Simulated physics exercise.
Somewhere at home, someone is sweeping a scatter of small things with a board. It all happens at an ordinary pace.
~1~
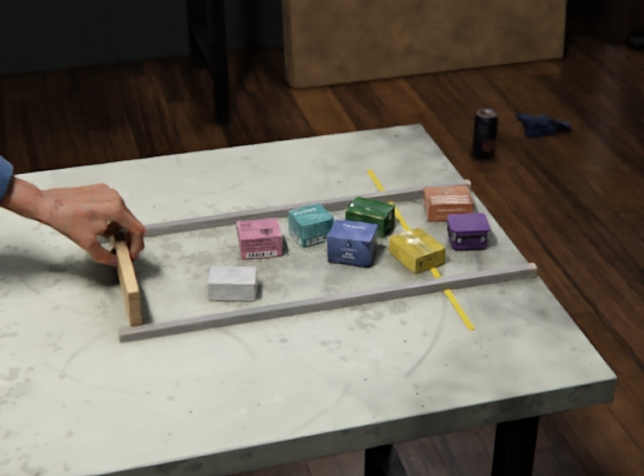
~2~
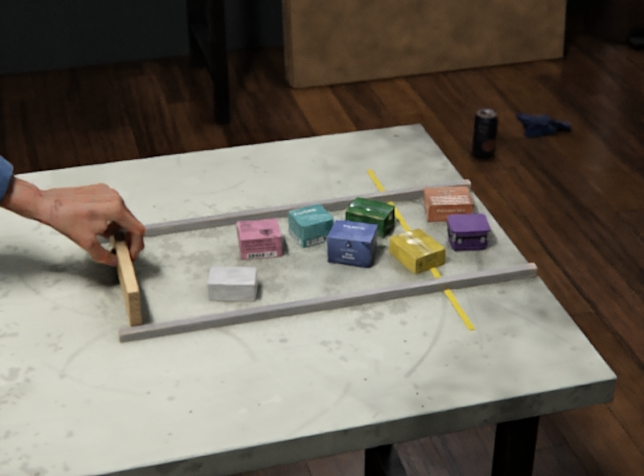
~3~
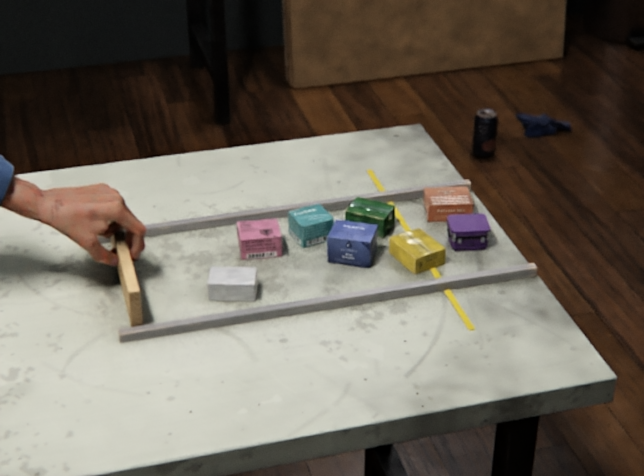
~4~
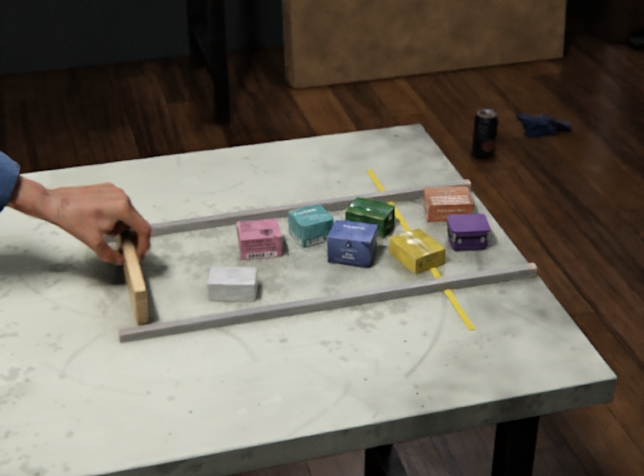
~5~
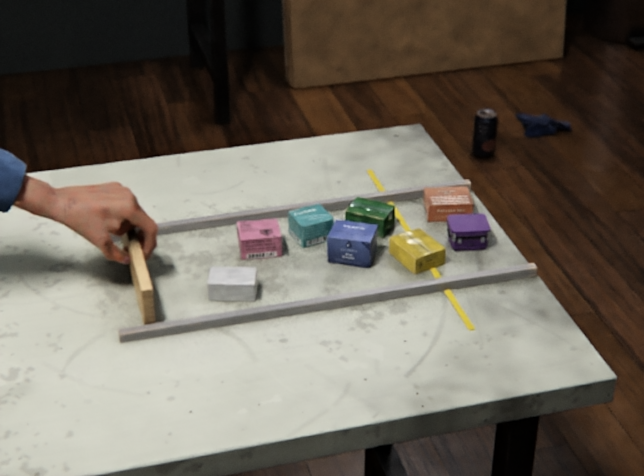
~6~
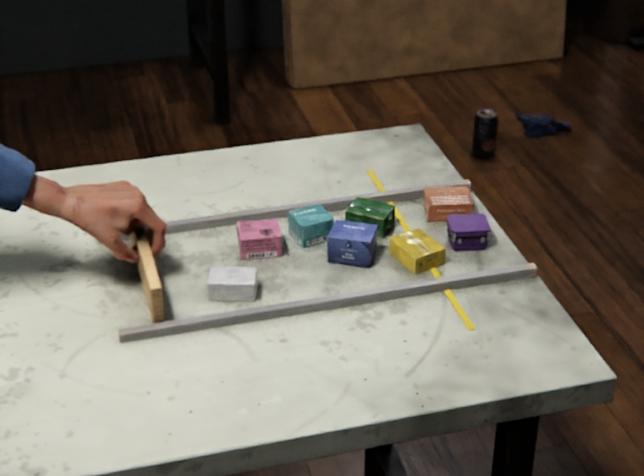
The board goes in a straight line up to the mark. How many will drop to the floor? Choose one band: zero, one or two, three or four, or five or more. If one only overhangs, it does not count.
One or two.
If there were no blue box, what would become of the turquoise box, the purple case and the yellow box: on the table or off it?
The turquoise box keeps its place, the purple case ends up down and the yellow box keeps its place.
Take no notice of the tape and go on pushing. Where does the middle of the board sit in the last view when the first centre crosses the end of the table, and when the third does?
At (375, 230) for the first, at (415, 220) for the third.
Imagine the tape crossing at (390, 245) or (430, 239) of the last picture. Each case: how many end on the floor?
Counts: 1, 3.
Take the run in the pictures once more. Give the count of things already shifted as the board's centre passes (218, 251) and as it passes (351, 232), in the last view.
The count reaches 1 first and 8 second.
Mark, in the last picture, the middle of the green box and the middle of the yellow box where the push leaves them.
Listed in order, first is (488, 203) and the other is (494, 252).
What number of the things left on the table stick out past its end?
That'd be 1.
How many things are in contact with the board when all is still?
Number: 2.
Soon after, none off yet; orange box at rest near (448, 204); purple case at rest near (468, 233); yellow box at rest near (417, 250).
In the end, the number that fall off is one or two; gone, purple case and orange box.
